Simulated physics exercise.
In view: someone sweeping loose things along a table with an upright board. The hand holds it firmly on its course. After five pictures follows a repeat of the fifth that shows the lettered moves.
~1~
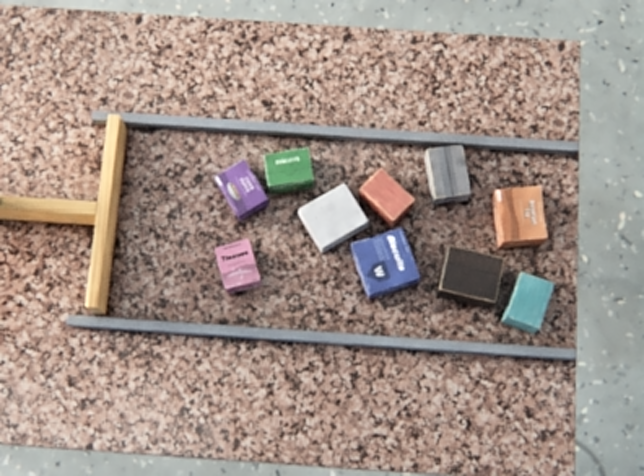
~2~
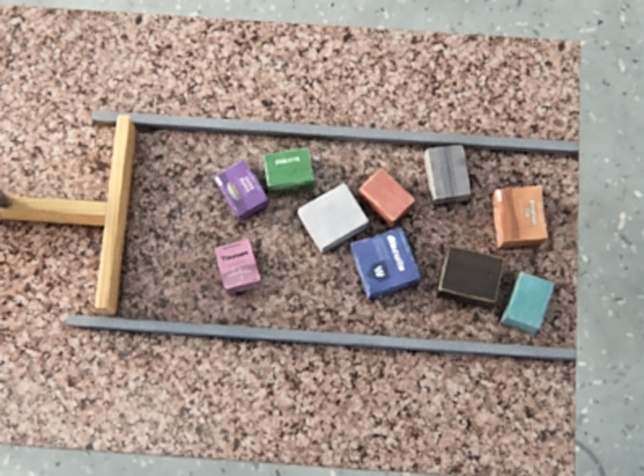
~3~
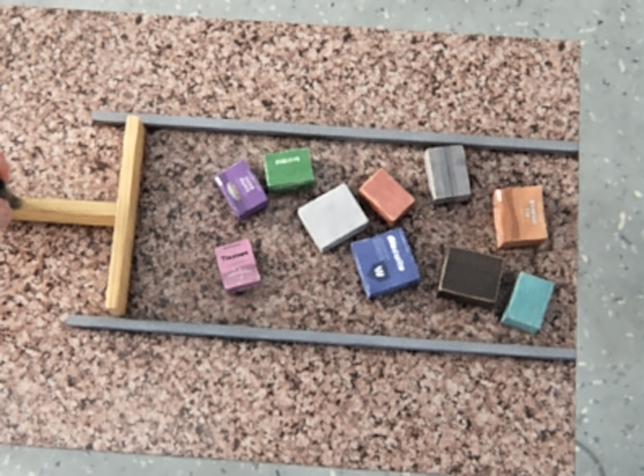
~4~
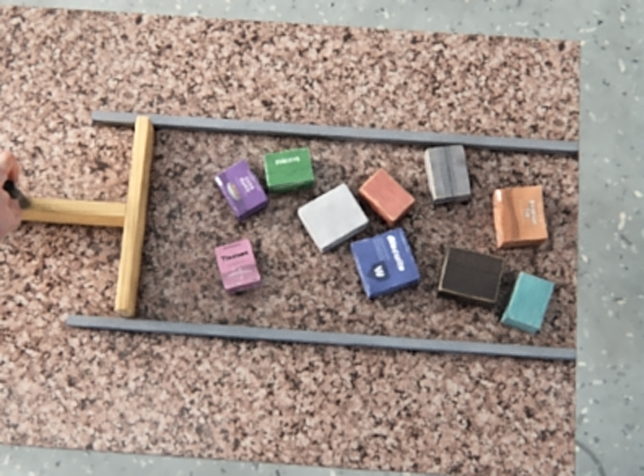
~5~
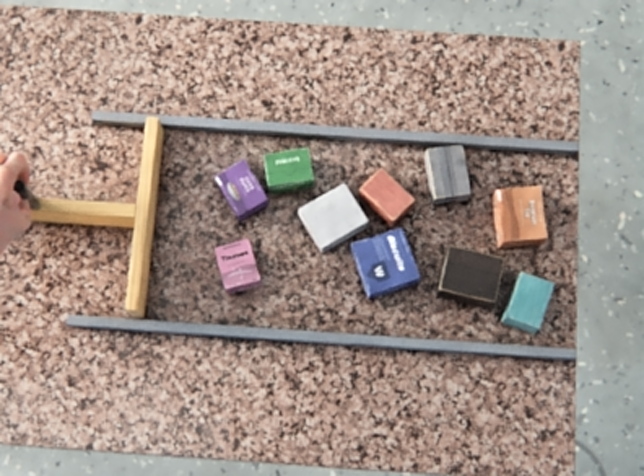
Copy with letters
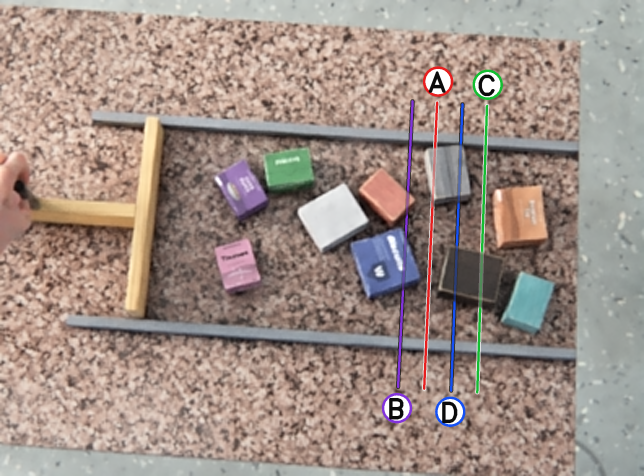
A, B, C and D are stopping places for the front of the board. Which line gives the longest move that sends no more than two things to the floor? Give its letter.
Up to line D.
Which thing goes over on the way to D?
The turquoise block.
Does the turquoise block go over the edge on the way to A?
Yes.
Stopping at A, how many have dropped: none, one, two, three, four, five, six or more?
In all, one.
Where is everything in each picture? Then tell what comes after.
In the first picture, green packet (289, 171); grey box (447, 175); pink box (238, 267).
In the second picture, board (113, 209); turquoise block (528, 303).
In the third picture, board (122, 210); white block (333, 219).
In the fourth picture, board (133, 211); black block (470, 278).
In the fifth picture, board (142, 211); orange packet (519, 218); green packet (289, 171); grey box (447, 175).
On the copy, A at (431, 241); B at (406, 240); C at (482, 245); D at (457, 243).
On D. First, board (256, 219); green packet (323, 172); pink box (279, 272).
Then, board (369, 226); turquoise block (539, 306); black block (492, 290).
Finally, board (456, 232); turquoise block over the edge; black block (579, 295); one fallen.
By contrast, A is within the limit but short; B is within the limit but short; C drops three.
